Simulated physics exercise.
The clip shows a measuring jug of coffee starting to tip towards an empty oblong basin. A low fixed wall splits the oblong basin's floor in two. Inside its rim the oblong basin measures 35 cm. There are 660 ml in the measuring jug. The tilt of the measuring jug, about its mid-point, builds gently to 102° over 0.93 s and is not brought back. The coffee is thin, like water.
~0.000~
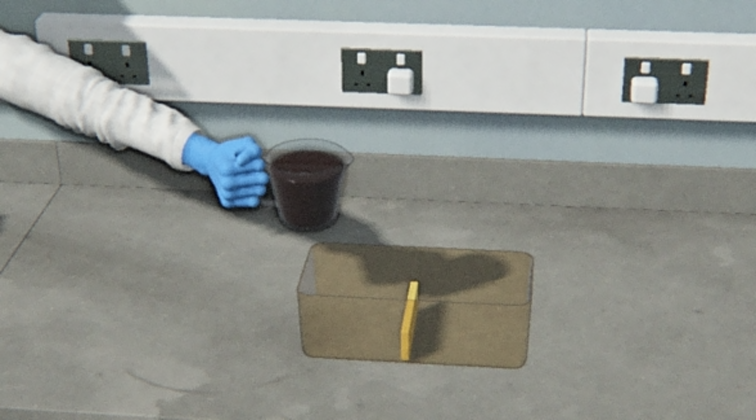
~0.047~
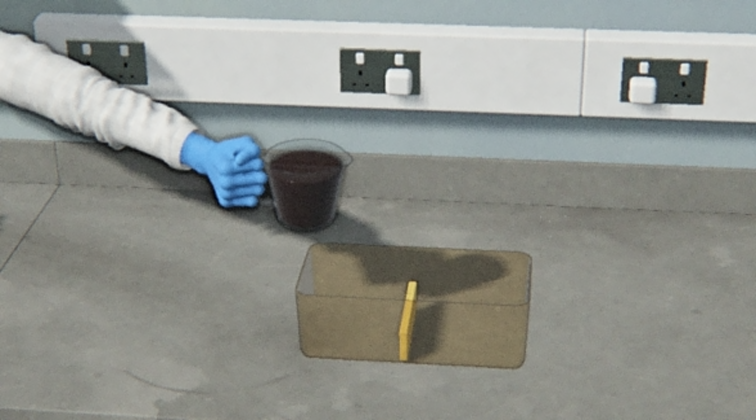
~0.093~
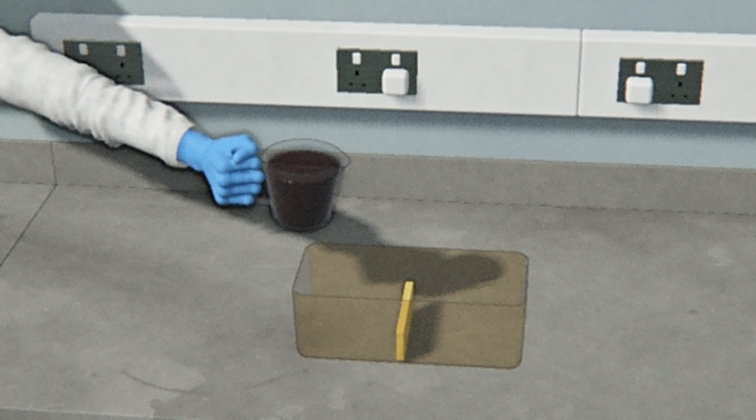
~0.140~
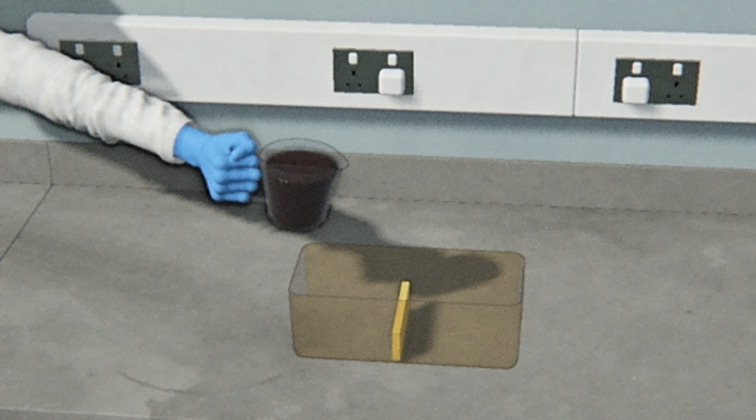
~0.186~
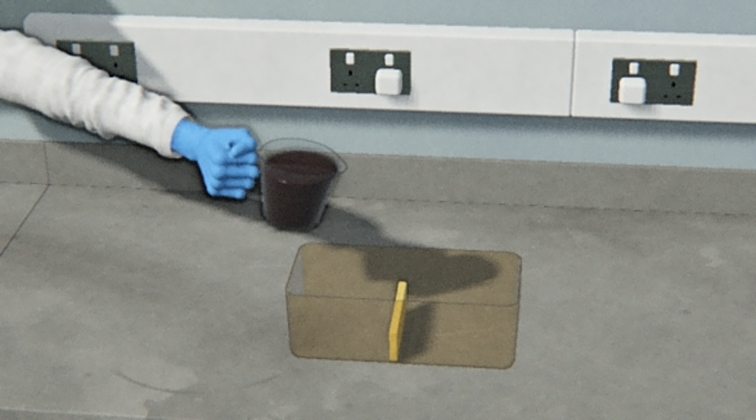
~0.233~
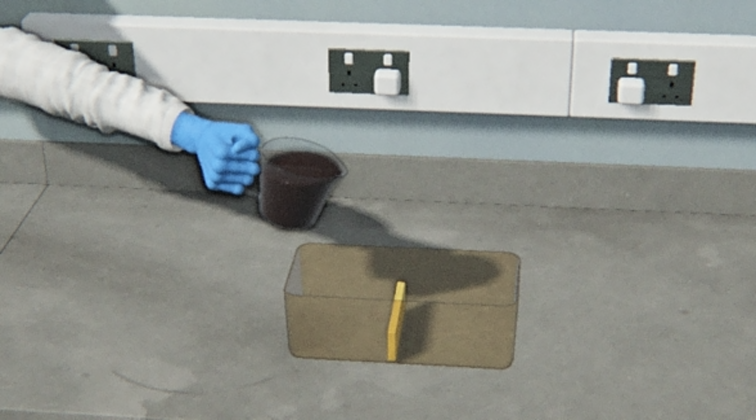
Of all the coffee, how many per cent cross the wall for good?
The far part has some 20 per cent.
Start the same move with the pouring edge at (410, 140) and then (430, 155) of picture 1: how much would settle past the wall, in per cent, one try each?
In turn about 95 and 95 per cent.
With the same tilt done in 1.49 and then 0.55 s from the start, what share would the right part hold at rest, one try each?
In turn about 30 and 15 per cent.
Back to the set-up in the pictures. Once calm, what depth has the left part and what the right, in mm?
Some 22 mm on the left and 4 mm on the right.
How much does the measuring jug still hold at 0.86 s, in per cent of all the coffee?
Near 12 in a hundred.
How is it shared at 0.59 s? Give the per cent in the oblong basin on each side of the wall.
Near 7 on the left, 4 on the right.
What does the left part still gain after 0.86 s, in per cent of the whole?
About 24 per cent.
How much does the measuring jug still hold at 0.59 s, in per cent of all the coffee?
Some 64 per cent.
Then, 0.59 s in, the tilt is 72° and 63 per cent is still to pour, 7 is left of the wall and 4 right of it.
Then, 0.86 s in, the tilt is 100° and 12 per cent is still to pour, 56 is left of the wall and 18 right of it.
Then, 1.13 s in, the tilt is 102° and 0 per cent is still to pour, 78 is left of the wall and 19 right of it.
Then, 1.43 s in, the tilt is 102° and 0 per cent is still to pour, 79 is left of the wall and 20 right of it.
Finally, 79 per cent lies left of the wall, 20 right of it and 2 outside.
